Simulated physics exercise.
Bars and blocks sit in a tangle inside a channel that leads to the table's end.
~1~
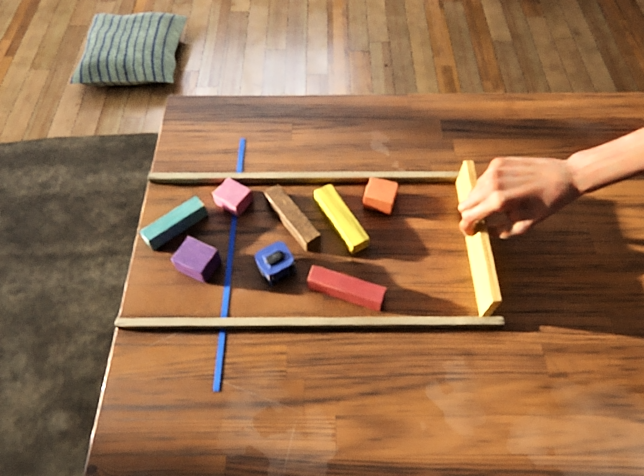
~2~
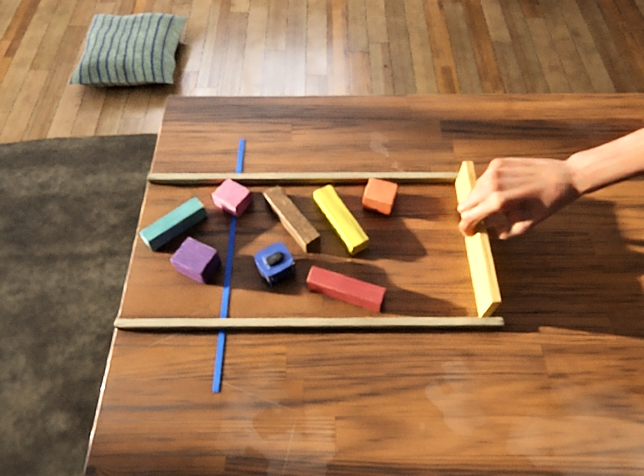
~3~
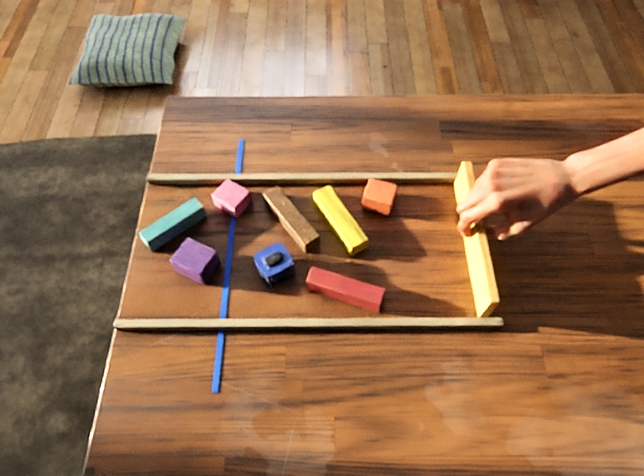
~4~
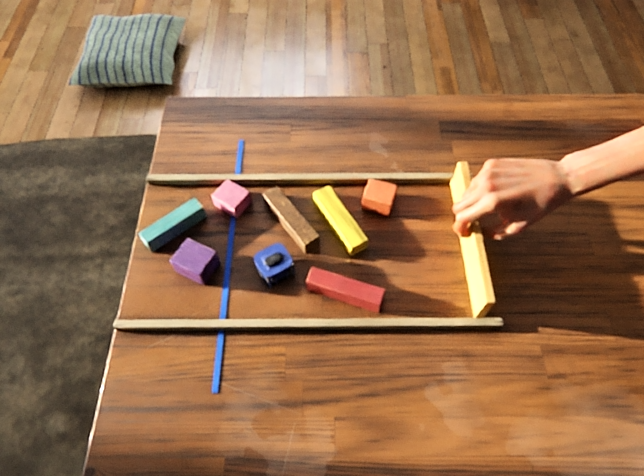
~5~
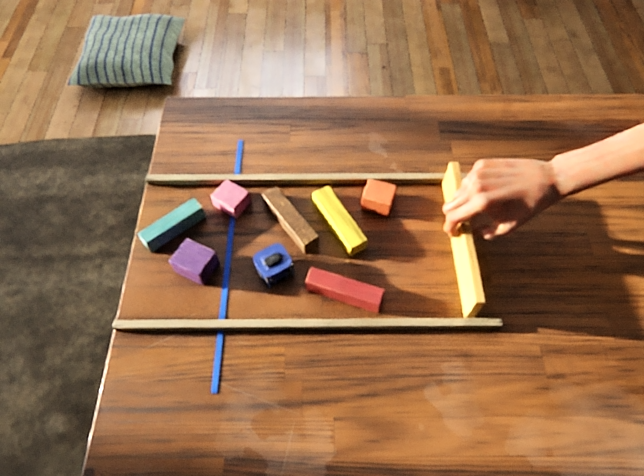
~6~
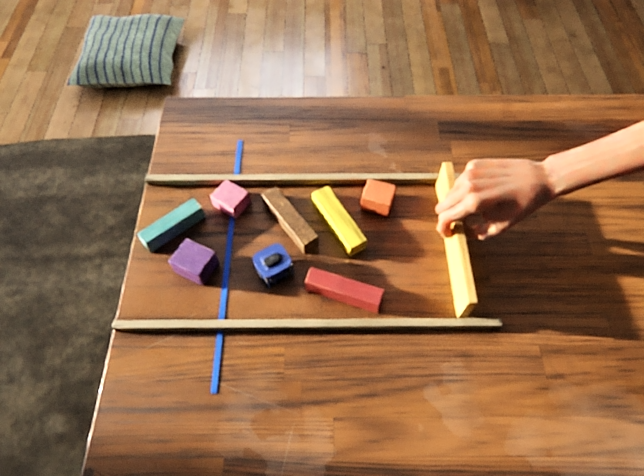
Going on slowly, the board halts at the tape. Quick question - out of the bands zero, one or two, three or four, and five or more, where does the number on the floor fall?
I predict the tally of drops will be nothing.
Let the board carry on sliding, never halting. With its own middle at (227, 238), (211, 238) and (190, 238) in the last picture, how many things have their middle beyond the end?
Per position: 0 / 1 / 3.
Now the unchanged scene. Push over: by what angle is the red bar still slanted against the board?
Roughly 35° out of line.
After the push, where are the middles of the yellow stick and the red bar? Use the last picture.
The yellow stick stops around (200, 228); the red bar around (193, 286).
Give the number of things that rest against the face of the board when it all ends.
That makes 3.
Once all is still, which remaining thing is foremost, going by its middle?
The one out in front is the turquoise bar.
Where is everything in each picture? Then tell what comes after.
In the first picture, turquoise bar (175, 223); purple block (197, 260); pink block (233, 197); board (476, 235); tape (231, 246).
In the second picture, purple block (197, 261); board (476, 236).
In the third picture, pink block (232, 198); blue case (275, 265).
In the fourth picture, turquoise bar (174, 225); red bar (345, 290).
In the fifth picture, purple block (195, 262); yellow stick (339, 220).
In the sixth picture, turquoise bar (172, 225); purple block (195, 262); pink block (231, 199); board (454, 237); tape (229, 248).
Soon after, none off yet; turquoise bar at rest near (172, 225); purple block at rest near (195, 262); pink block at rest near (231, 199).
At rest, the number that fall off is zero.
